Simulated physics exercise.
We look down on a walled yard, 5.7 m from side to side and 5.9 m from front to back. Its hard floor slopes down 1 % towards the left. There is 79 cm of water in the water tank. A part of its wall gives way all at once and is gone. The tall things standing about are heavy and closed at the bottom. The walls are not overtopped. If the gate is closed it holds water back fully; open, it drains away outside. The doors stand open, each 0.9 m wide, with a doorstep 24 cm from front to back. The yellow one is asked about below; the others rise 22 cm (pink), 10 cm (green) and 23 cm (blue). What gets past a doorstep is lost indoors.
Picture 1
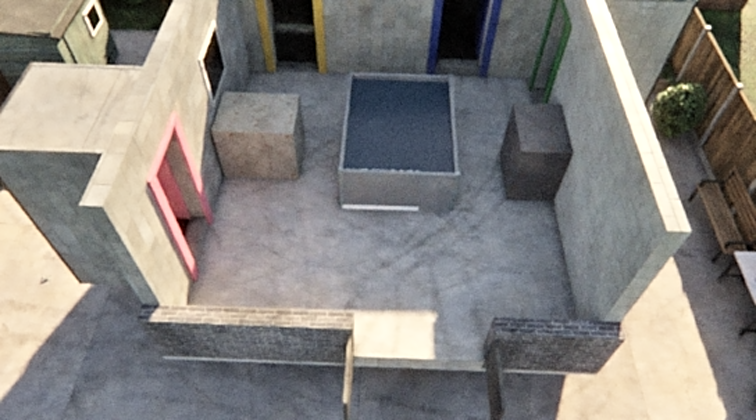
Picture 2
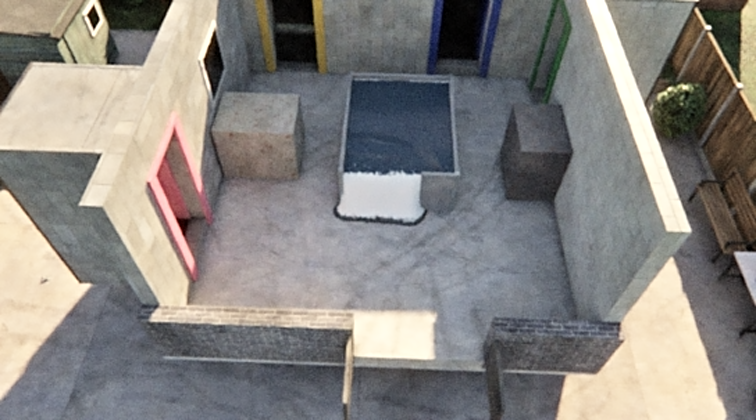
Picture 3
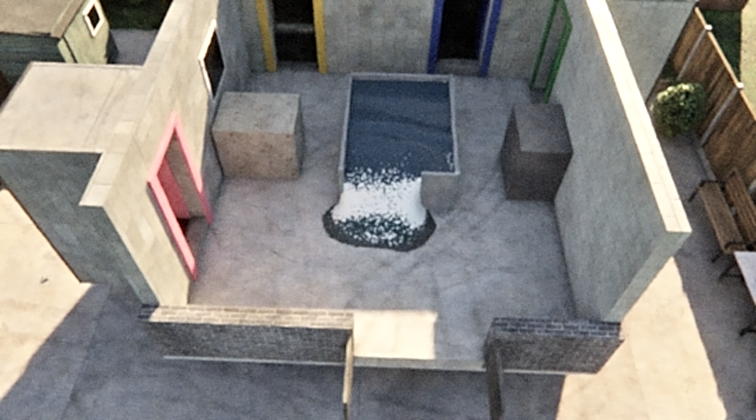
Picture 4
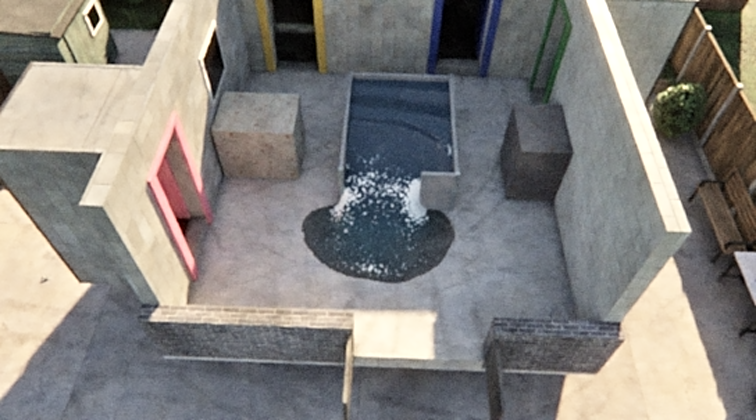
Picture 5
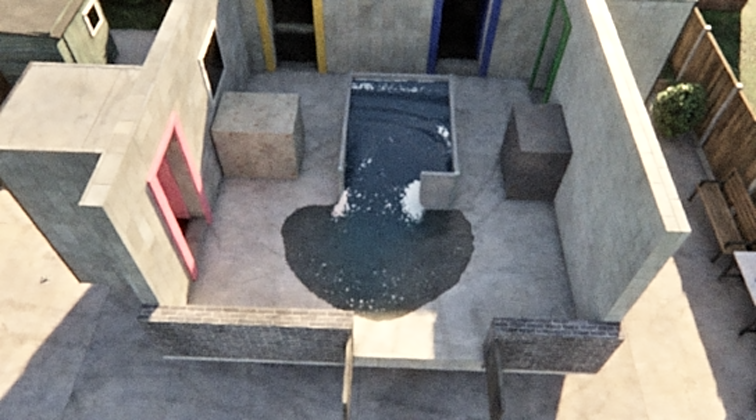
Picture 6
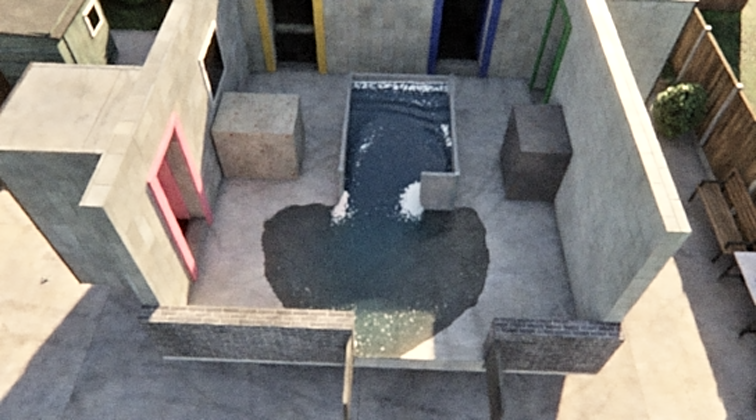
The water tank's front wall gives way and dark water spreads across the yard floor.
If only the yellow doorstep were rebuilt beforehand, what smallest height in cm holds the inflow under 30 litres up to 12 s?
Close to 5.5 cm is just enough.
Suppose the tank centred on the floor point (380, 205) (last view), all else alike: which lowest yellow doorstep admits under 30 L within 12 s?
About 6.0 cm.
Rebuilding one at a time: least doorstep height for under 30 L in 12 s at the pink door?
Roughly 12.5 cm at pink.
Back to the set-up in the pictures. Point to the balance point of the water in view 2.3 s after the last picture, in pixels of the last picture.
Around (351, 214).
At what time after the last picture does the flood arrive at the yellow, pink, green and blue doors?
Yellow 4.0 s, pink 0.9 s, green not within the 12 s, blue 8.0 s.
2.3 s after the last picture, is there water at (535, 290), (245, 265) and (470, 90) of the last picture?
In that order: Wet, wet, not reached.
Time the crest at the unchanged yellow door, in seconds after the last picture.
Around 6.5 s.
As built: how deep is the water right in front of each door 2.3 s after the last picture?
Depths in cm: Yellow 0, pink 18, green 0, blue 0.
Then, 0.7 s after the last picture water covers 35 % of the floor, deepest (43 cm) near (366, 209); it has not reached the yellow door.
Then, 2.3 s after the last picture water covers 45 % of the floor, deepest (38 cm) near (180, 334); it has not reached the yellow door.
Then, 11.3 s after the last picture water covers 90 % of the floor, deepest (10 cm) near (180, 334); 6 cm at the yellow door, 24 litres in over its 6 cm doorstep.
At the yellow door as built, the water peaked near 9 cm, 6.7 s after the last picture.
Run again over the same 12 s with other heights there, 40 litres in over 5 cm, 18 litres over 6.5 cm. The limit of 30 litres is kept from about 5.5 cm up.
